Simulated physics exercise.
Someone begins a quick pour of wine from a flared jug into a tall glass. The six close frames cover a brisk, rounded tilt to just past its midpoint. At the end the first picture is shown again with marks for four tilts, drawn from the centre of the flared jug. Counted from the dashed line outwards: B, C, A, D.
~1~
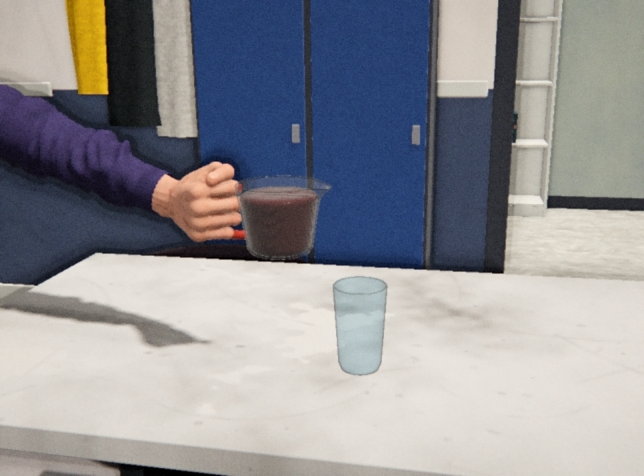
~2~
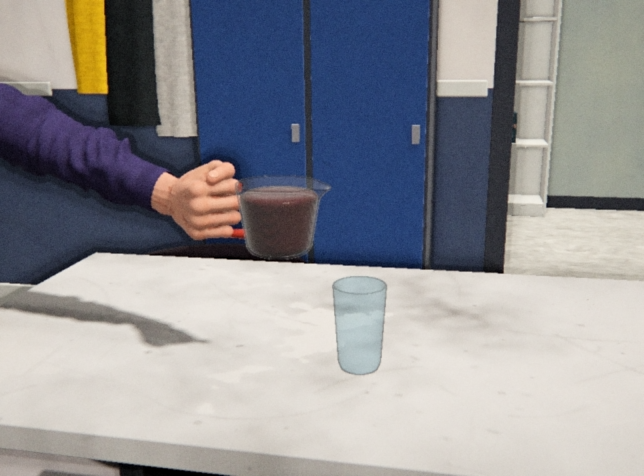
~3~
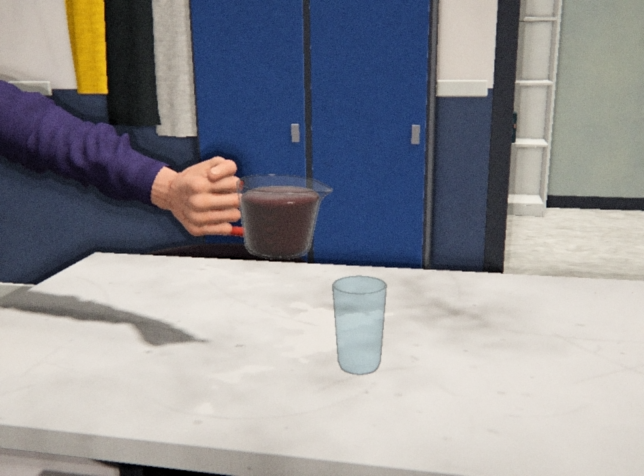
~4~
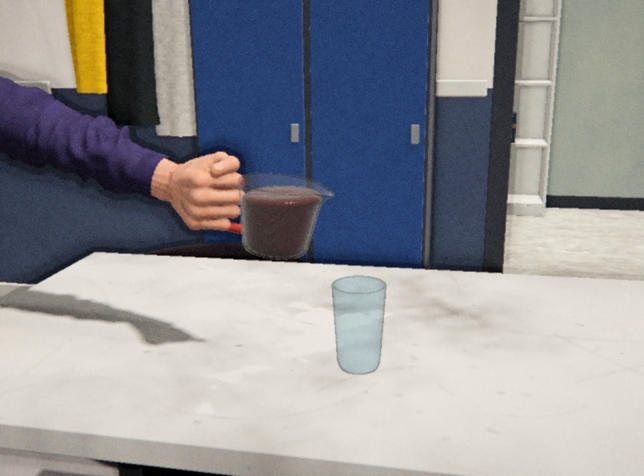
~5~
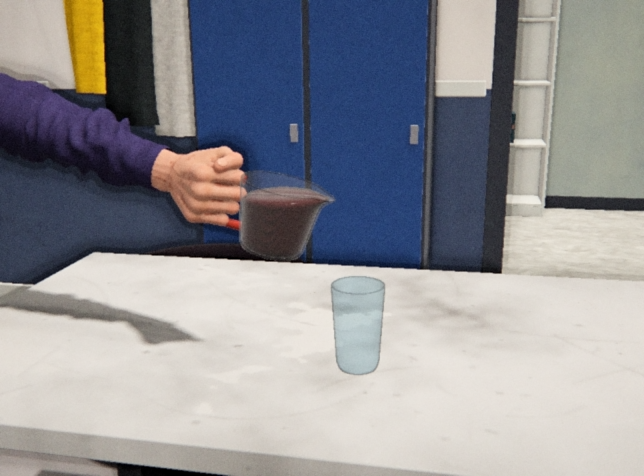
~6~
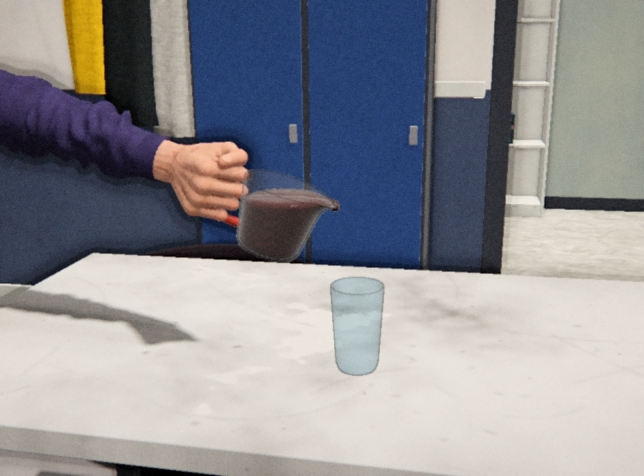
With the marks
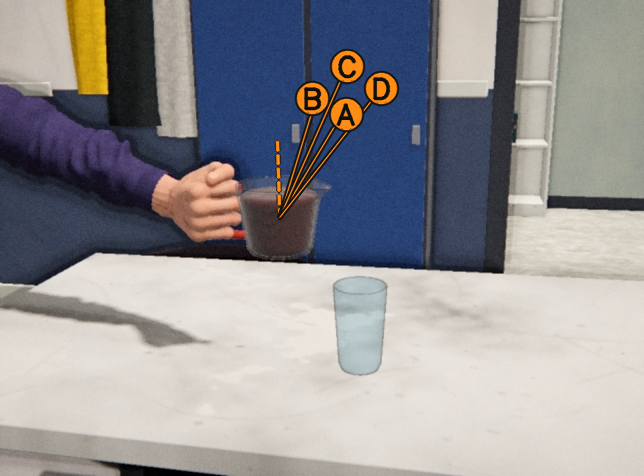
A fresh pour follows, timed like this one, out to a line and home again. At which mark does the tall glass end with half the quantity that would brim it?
Use tilt D.
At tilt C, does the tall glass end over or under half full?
Under half.
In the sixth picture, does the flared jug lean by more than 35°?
No.
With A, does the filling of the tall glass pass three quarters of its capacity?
No.
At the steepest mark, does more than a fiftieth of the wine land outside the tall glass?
No.
In orange, A at (333, 127); B at (310, 116); C at (340, 81); D at (370, 101).
With A, the tall glass ends with about 36 % of what it can hold.
With B, the tall glass ends with about 9 % of what it can hold.
With C, the tall glass ends with about 21 % of what it can hold.
With D, the tall glass ends with about 51 % of what it can hold.
